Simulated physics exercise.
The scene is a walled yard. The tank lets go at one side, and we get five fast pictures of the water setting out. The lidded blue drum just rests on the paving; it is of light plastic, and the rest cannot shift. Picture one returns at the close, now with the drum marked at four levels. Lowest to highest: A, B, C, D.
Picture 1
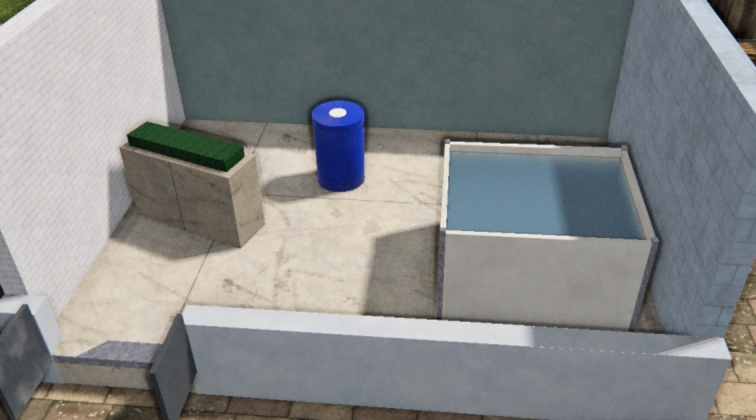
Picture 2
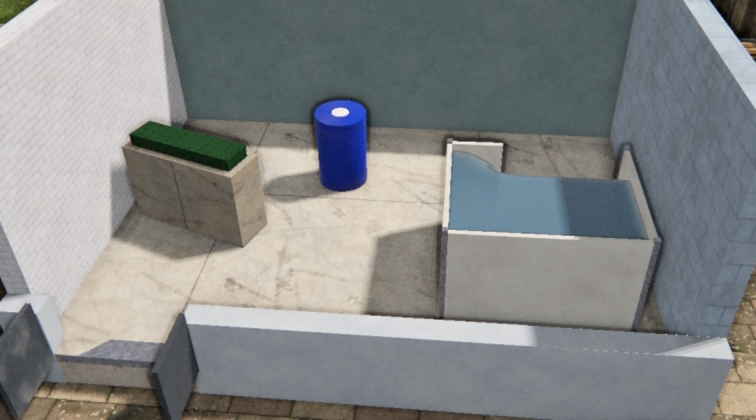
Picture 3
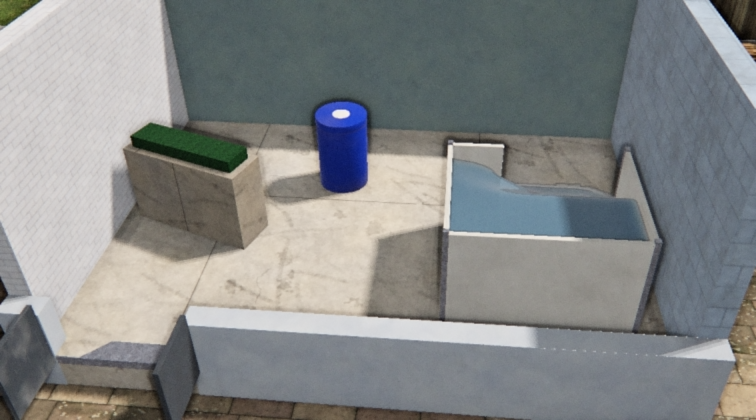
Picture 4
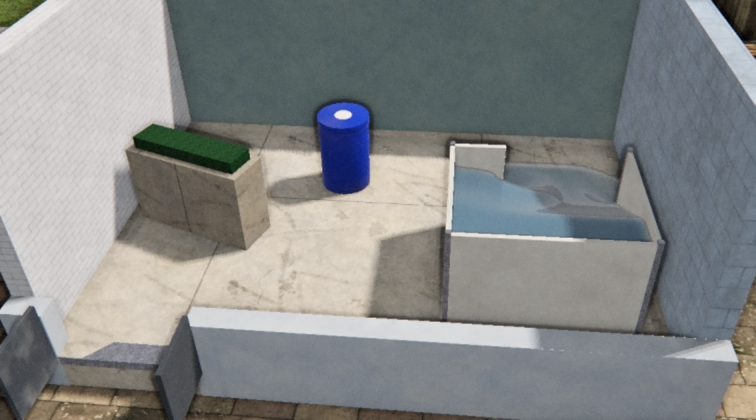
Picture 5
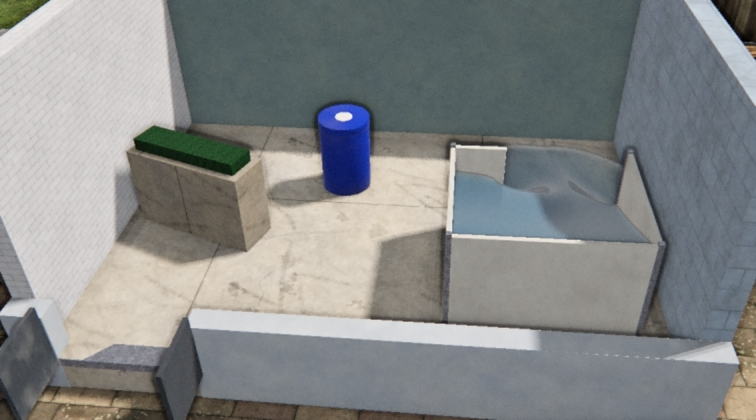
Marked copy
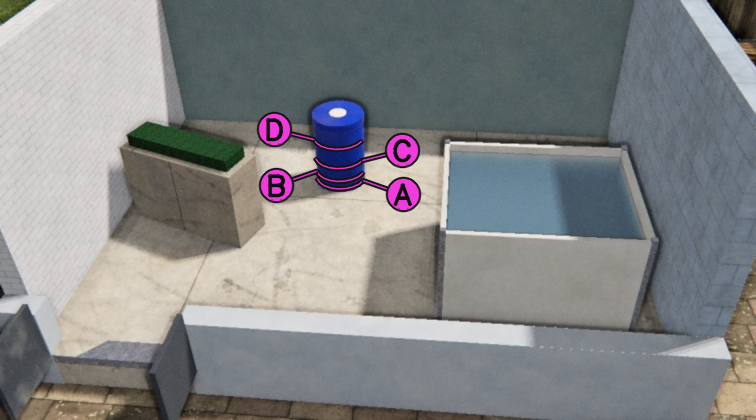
Water in a big white tank sank and sloshed after most of its back wall suddenly opened up, while the blue drum and the stone planter with the green top stayed put in the walled yard.
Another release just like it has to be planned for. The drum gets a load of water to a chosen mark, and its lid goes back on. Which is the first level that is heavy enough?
It is D.
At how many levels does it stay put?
One of the four.
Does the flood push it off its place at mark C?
Yes.
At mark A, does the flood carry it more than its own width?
Yes, it does.
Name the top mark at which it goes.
Mark C.
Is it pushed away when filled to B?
Yes.
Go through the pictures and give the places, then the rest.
Lid of the blue drum at (337, 113); tank full, its middle at (539, 194); open gate at (117, 304), in the first picture.
Water covers 3 % of the ground, mostly out of sight from here, in the second picture.
Water covers 7 % of the ground, mostly out of sight from here, in the third picture.
Water covers 11 % of the ground, mostly out of sight from here, in the fourth picture.
Lid of the blue drum at (343, 117); water covers 16 % of the ground, mostly out of sight from here, in the fifth picture.
In magenta, A at (337, 188); B at (337, 181); C at (336, 168); D at (335, 149); from the bottom up A, B, C, D.
For mark A, it is pushed about twice its own width away.
For mark B, it is pushed about 3 times its own width away.
For mark C, it is pushed about half its own width away.
For mark D, it does not move.
